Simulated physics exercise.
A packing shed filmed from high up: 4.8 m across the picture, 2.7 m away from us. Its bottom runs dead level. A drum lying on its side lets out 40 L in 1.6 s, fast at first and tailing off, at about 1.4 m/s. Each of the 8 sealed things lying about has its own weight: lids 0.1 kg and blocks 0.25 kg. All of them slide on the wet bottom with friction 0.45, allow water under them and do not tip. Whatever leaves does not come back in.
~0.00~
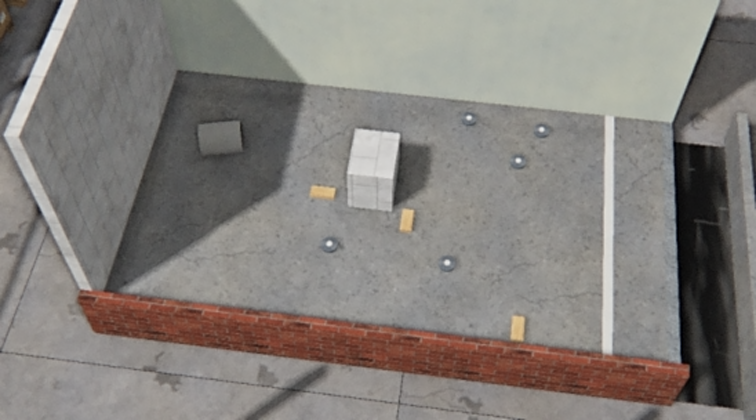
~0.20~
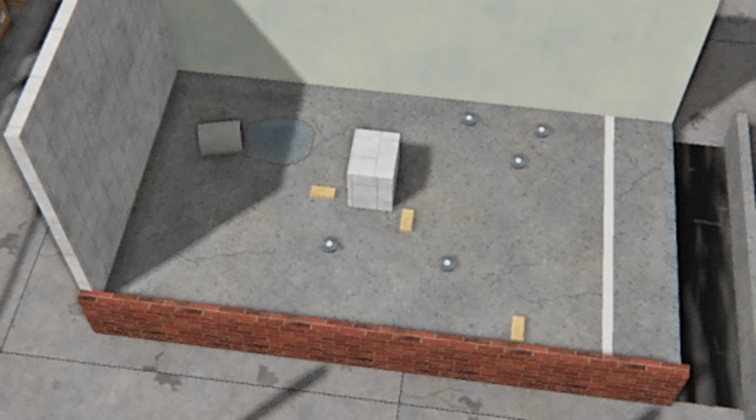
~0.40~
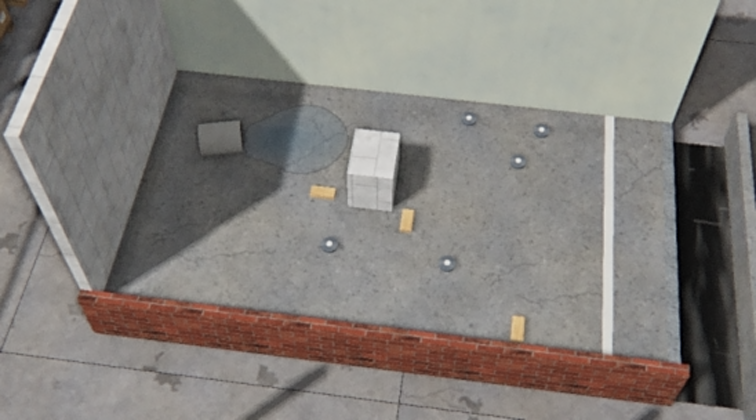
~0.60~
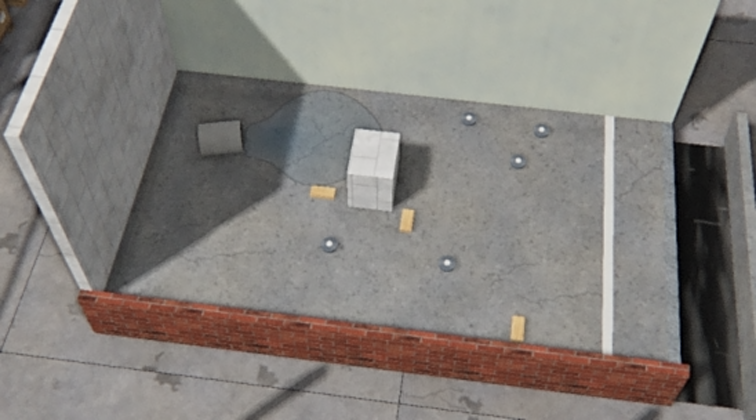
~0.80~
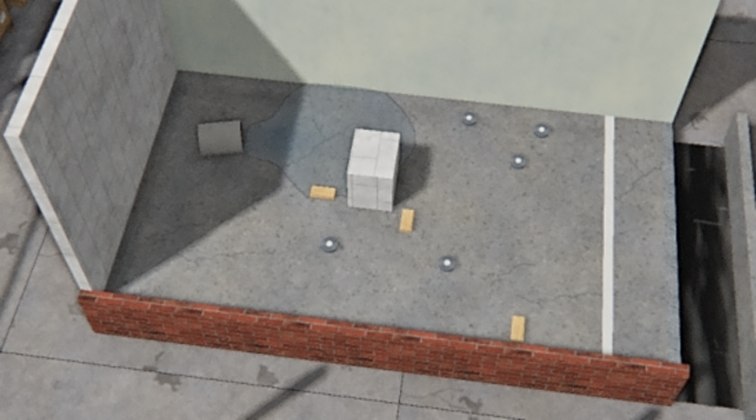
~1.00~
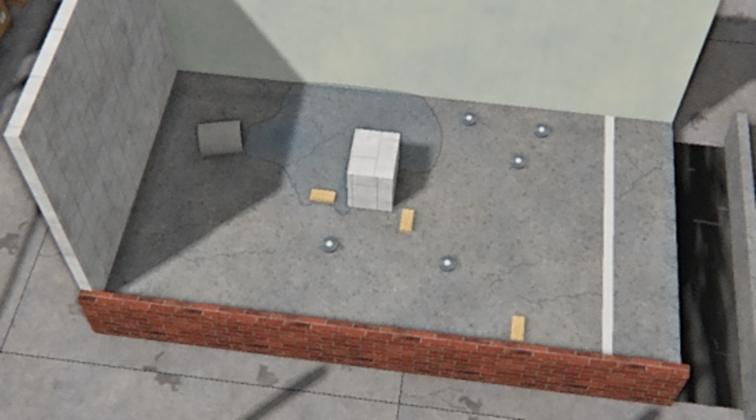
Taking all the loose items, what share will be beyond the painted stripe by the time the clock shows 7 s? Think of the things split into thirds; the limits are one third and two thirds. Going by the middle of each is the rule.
That makes one to two thirds of them.
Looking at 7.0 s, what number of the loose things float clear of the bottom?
0.
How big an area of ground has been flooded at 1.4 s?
Roughly 2.0 m2 of it is wet.
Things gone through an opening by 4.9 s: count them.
Tally so far: 2.
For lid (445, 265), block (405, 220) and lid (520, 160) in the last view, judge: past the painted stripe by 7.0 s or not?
Result, in listed order: Not done / not done / done.
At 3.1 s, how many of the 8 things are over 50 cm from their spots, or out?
The count is 5.
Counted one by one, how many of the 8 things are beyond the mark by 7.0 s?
By my count, the number is 3.
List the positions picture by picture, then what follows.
In the first frame, a block at (323, 191) rests on the ground; a lid at (447, 263) rests on the ground; 0.0 m2 under water; 0 of 8 have shifted.
In the second frame, a block at (323, 191), on the bottom; a lid at (447, 263) rests on the ground; 0.3 m2 under water; 0 of 8 have shifted.
In the third frame, a block at (323, 191) rests on the ground; a lid at (447, 263), on the bottom; water covers 0.6 m2; 0 of 8 have shifted.
In the fourth frame, a block at (323, 191), on the bottom; a lid at (447, 263), on the bottom; water covers 1.0 m2; 0 of 8 have shifted.
In the fifth frame, a block at (323, 192) rests on the ground; a lid at (447, 263) rests on the ground; water covers 1.4 m2; 0 of 8 have shifted.
In the sixth frame, a block at (323, 195), on the bottom, 4 cm from its start; a lid at (447, 263) rests on the ground; 1.7 m2 under water; 0 of 8 have shifted.
After 1.4 s 0 of 8 are over the mark; 0 afloat.
After 3.1 s 2 of 8 are over the mark; 2 afloat.
After 4.9 s 3 of 8 are over the mark; 0 afloat.
After 7.0 s 3 of 8 are over the mark; 0 afloat.
